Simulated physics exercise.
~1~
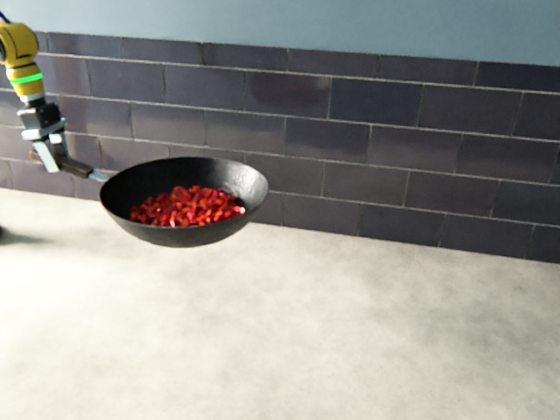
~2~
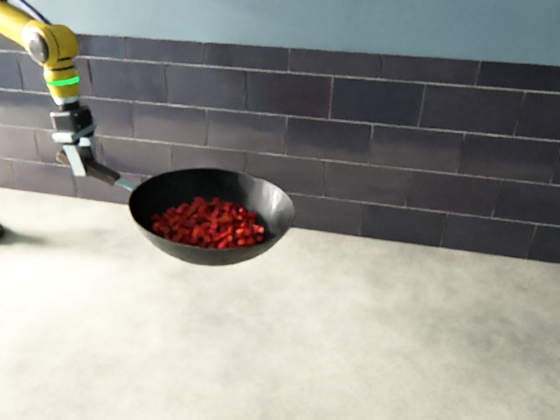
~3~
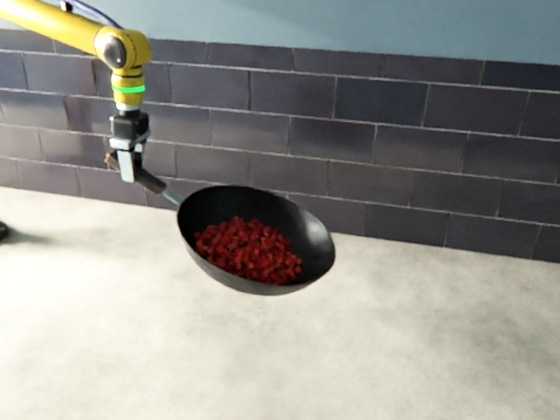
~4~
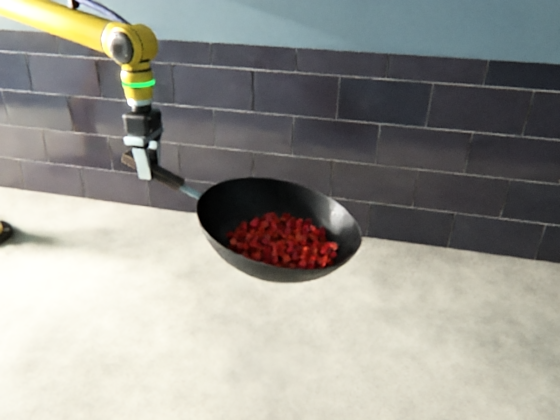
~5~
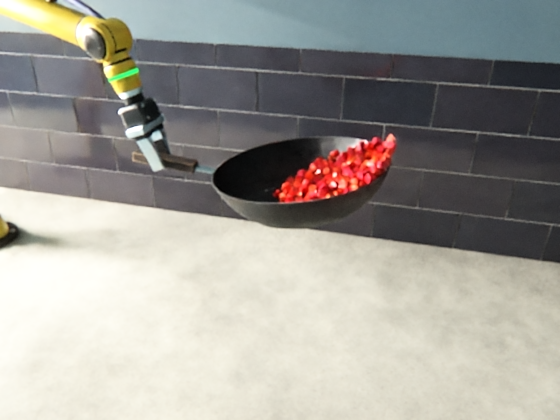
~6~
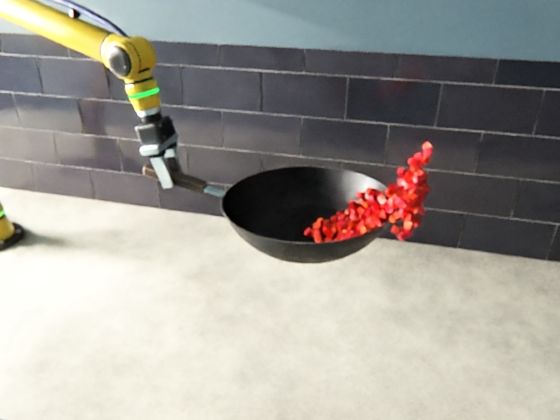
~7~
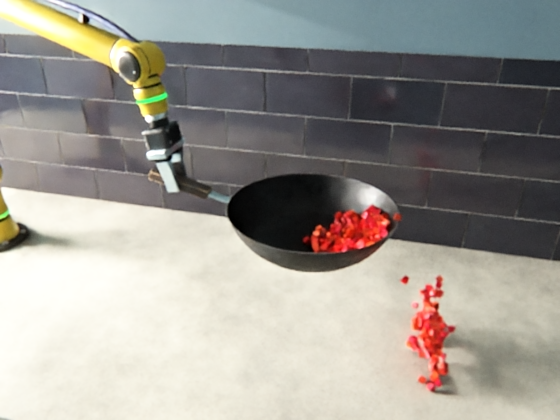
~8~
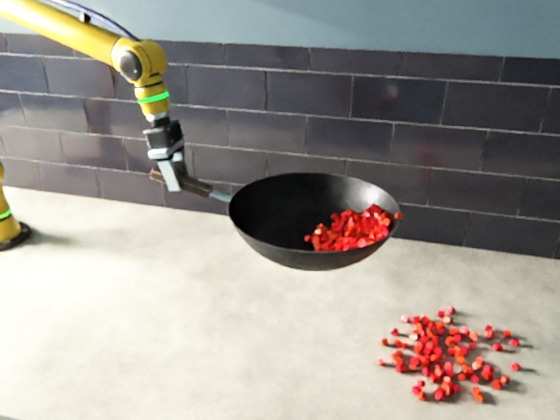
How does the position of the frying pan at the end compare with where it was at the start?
The frying pan ends up clearly farther to the right and a little lower in view than where it began, still held above the countertop by the robot arm.
